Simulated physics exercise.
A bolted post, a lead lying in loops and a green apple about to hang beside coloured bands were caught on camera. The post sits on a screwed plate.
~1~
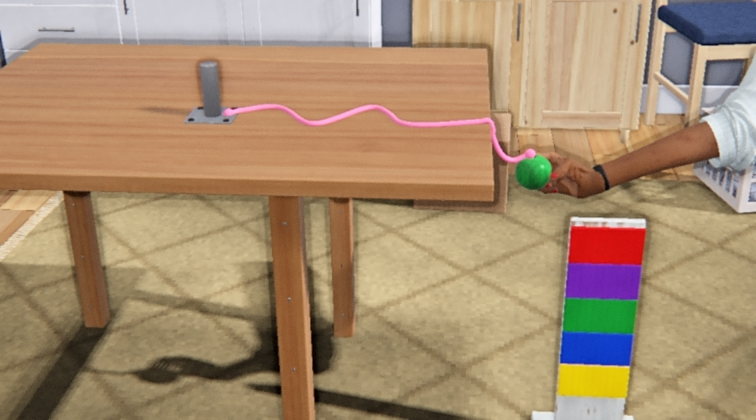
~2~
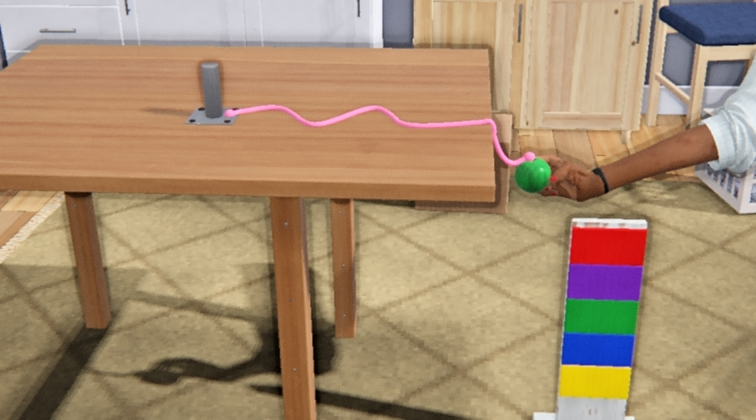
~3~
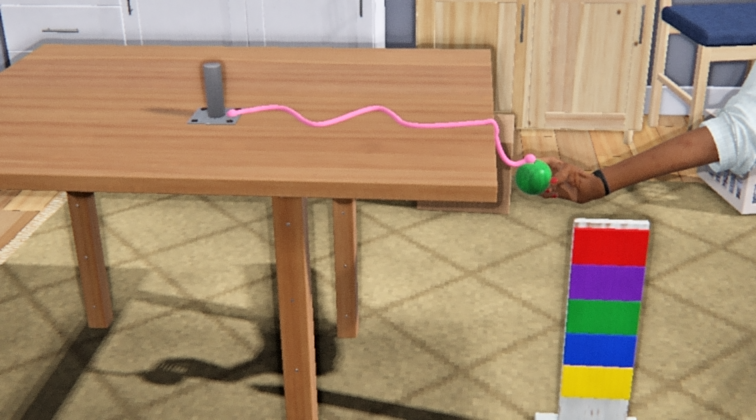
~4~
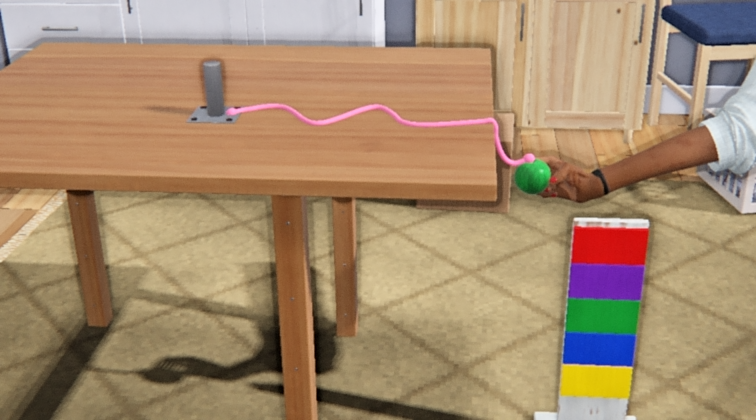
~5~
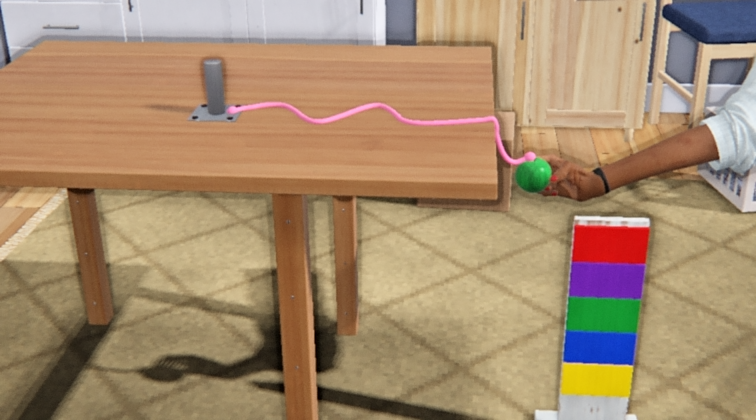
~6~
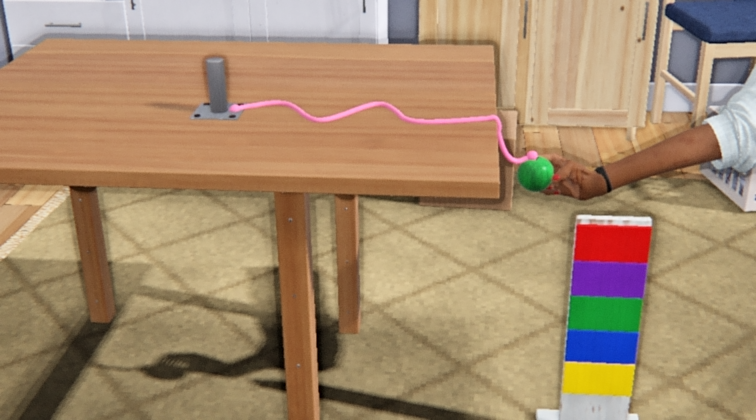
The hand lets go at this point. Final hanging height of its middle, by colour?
Purple band.
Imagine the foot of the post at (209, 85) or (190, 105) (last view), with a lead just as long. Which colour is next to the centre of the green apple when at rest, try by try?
First case: Red. Second case: Red.
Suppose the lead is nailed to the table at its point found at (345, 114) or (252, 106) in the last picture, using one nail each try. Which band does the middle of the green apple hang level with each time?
Try by try: Red; purple.
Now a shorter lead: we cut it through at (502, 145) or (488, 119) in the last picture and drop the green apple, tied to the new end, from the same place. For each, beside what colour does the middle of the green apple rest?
It would be red; no band.
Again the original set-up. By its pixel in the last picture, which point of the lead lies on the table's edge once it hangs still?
At (419, 122).
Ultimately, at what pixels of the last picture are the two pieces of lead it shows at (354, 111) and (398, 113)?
About (397, 114), and the other about (465, 116).
A little later, apple near (524, 273); level with purple.
Next, apple near (459, 269); level with purple.
Later still, apple near (494, 273); level with purple.
When it is over, apple near (494, 273); level with purple. The purple one.
